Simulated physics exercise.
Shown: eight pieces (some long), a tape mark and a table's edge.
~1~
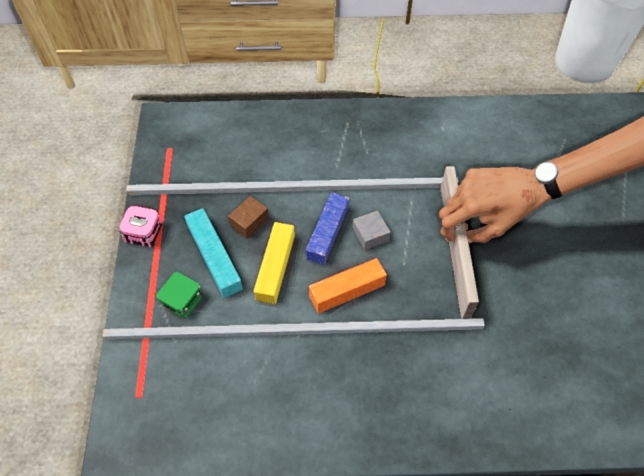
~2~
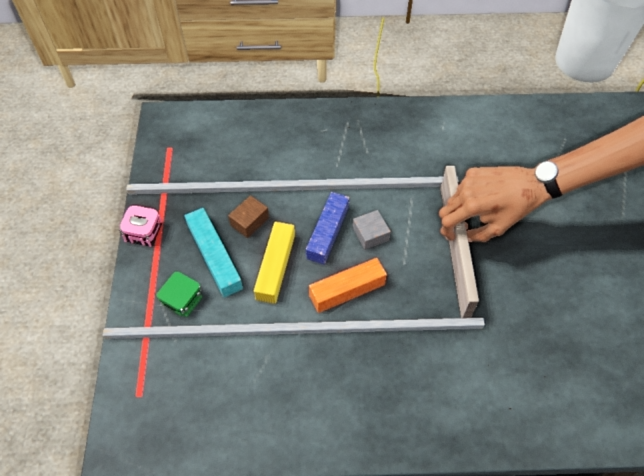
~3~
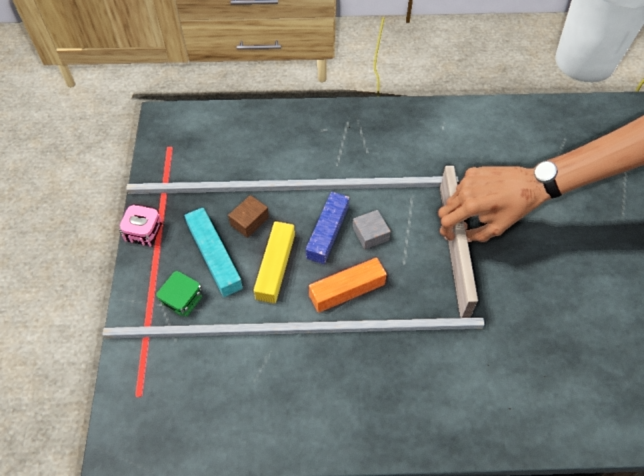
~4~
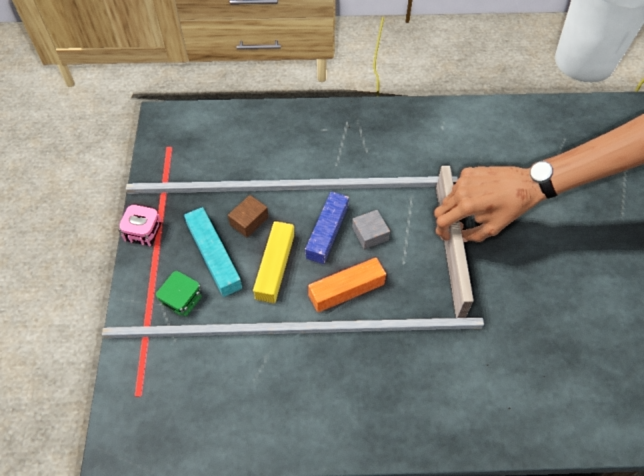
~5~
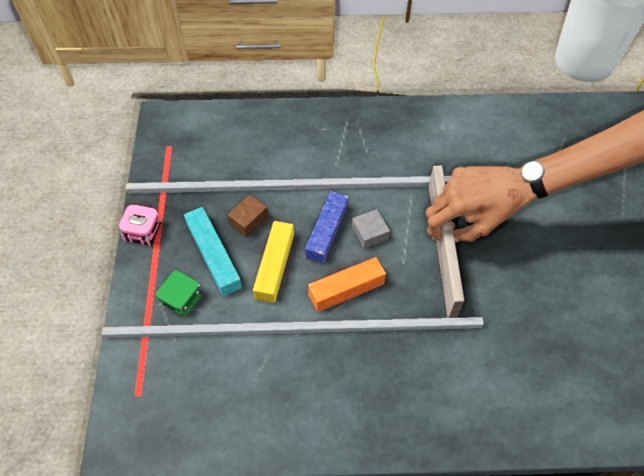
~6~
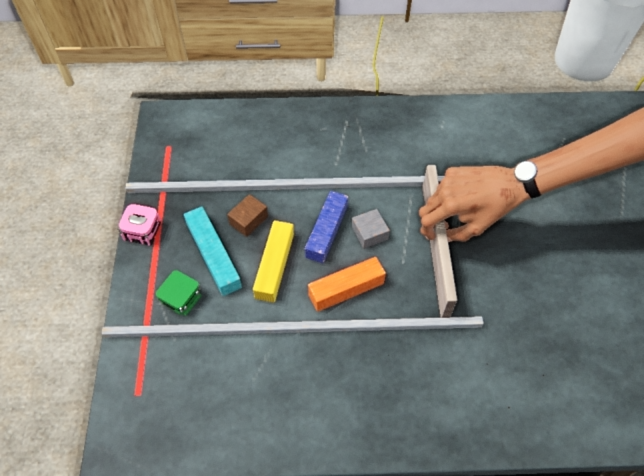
A hand slides a board slightly left between two rails, toward unmoving colourful blocks.
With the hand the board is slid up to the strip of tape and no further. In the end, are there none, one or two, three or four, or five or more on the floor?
There are five or more on the floor.
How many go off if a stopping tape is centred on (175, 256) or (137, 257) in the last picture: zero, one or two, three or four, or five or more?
First place: Three to four; second place: At least five.
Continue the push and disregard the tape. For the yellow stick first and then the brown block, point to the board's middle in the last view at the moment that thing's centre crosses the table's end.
First one: Around (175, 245). Other one: Around (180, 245).
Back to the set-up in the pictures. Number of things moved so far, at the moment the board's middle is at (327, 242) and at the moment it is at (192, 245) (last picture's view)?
I get 4 at the one place and 8 at the other.
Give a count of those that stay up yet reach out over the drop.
As for overhanging, the count is 2.
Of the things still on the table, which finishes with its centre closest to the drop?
The blue bar is the one.
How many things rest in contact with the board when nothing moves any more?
Counting them up gives 2.
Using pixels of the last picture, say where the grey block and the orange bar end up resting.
Around (143, 231) and around (112, 299).
Early on, none off yet; pink case at rest near (140, 225); green case at rest near (179, 294); turquoise bar at rest near (212, 250).
A while later, none off yet; pink case travelled a little near (125, 228); green case travelled about its own width near (135, 305); turquoise bar travelled a little near (158, 253).
Finally, the number that fall off is five or more; lost, yellow stick, brown block, turquoise bar, green case and pink case.
